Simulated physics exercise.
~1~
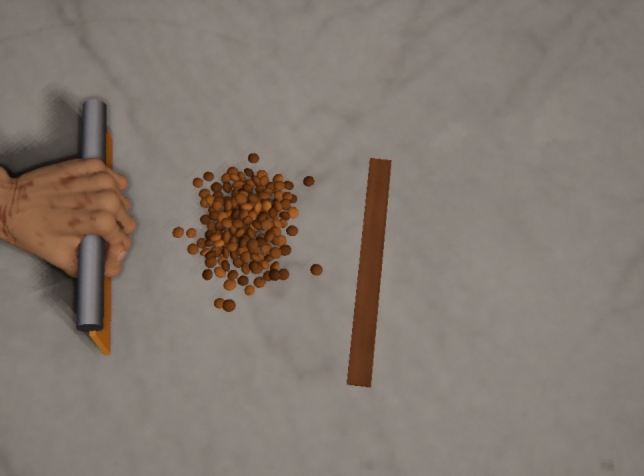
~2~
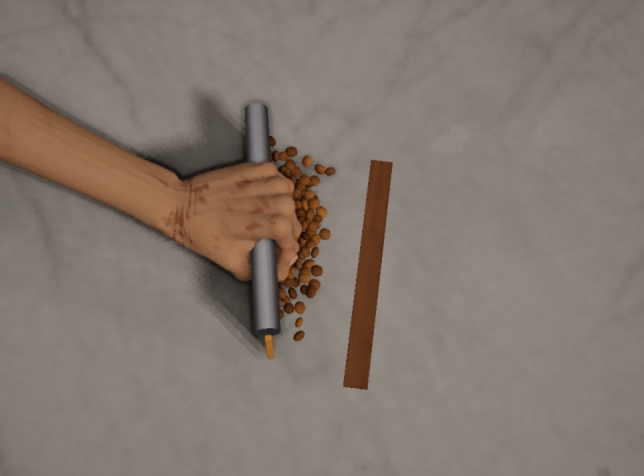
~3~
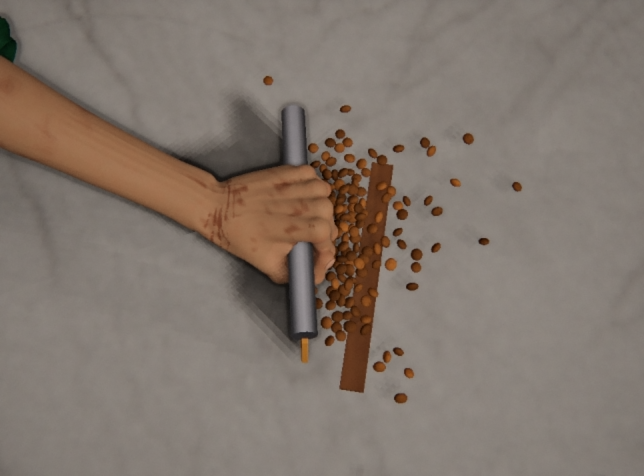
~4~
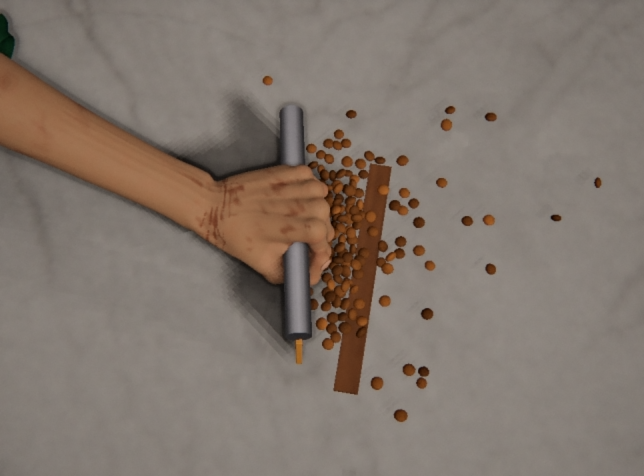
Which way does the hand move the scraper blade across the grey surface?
The hand moves the blade to the right, into the pile of brown pieces and toward the strip.
